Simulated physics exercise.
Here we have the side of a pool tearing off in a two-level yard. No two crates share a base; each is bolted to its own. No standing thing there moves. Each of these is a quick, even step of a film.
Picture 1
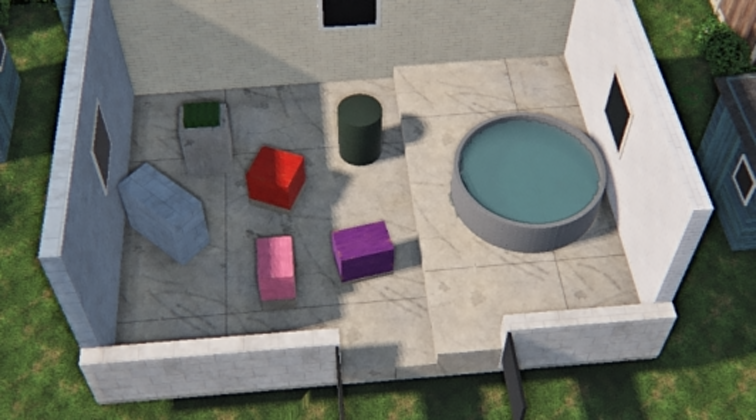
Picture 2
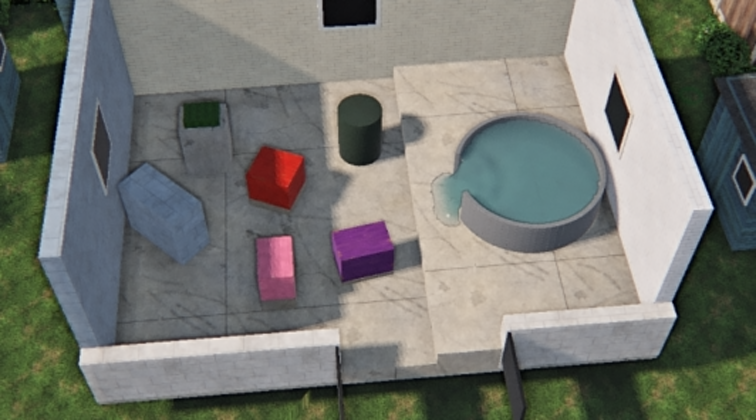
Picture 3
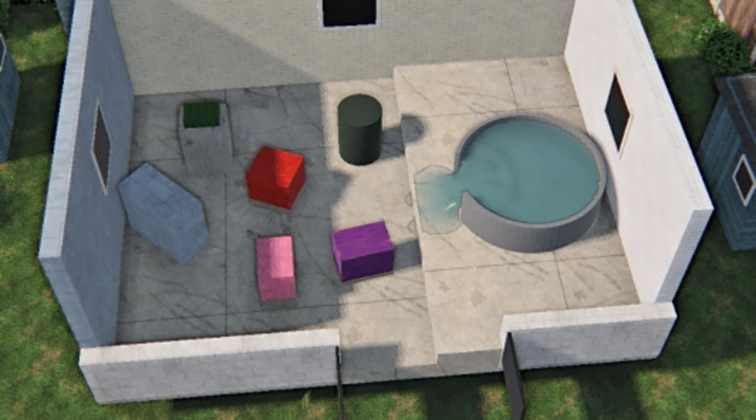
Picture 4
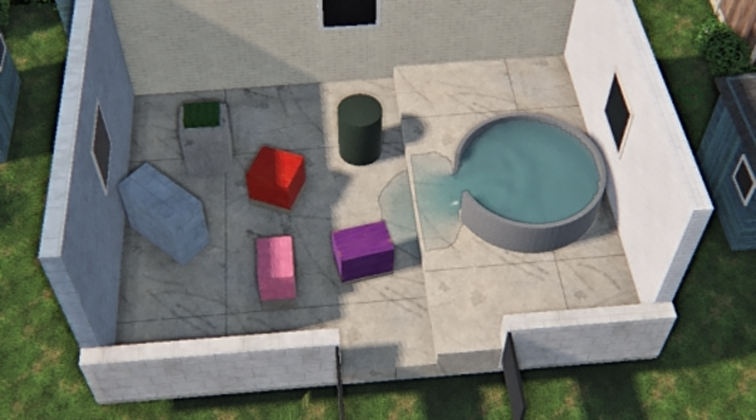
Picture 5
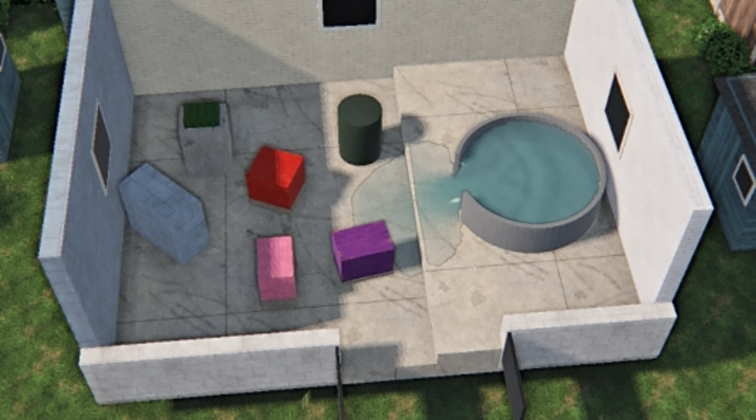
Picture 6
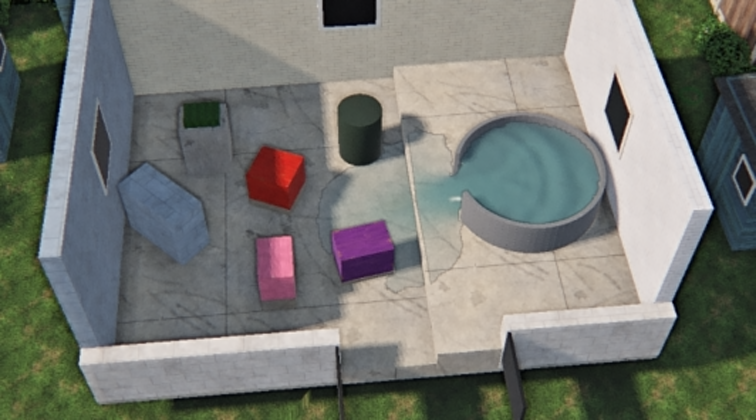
A round pool's left side tears open and water spreads left across the yard around a purple crate.
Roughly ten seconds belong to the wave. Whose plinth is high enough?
At the end, the red crate is going to get water on it; the purple crate is going to get water on it; the pink crate is going to stay free of water.
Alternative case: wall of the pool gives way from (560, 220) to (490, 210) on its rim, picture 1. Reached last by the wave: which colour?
Last: The one in red.
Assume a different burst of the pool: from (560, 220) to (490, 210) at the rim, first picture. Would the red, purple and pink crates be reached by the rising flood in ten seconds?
Red: Clear, purple: Clear, pink: Clear.
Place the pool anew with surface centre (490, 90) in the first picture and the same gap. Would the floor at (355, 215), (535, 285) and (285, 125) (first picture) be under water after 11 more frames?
As listed: Under water, dry, under water.
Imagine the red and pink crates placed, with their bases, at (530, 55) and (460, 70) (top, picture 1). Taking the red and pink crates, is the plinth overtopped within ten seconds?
Then: The red crate is spared, the pink crate is spared.
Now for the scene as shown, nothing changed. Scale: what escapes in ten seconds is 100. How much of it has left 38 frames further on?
My guess would be around 55 percent.
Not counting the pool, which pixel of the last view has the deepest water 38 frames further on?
Deepest point: About (114, 376).
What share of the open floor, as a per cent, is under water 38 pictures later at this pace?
65 %, roughly.
A moment on, water covers 20 % of the floor; the red crate water round its plinth, the purple crate water round its plinth, the pink crate water round its plinth.
Next, water covers 30 % of the floor; the red crate water round its plinth, the purple crate water round its plinth, the pink crate water round its plinth.
Then, water covers 50 % of the floor; the red crate water round its plinth, the purple crate water round its plinth, the pink crate water round its plinth.
Later, water covers 65 % of the floor; the red crate water round its plinth, the purple crate water round its plinth, the pink crate water round its plinth.
In the end, water covers 65 % of the floor; the red crate was topped, the purple crate was topped, the pink crate stayed above the water.
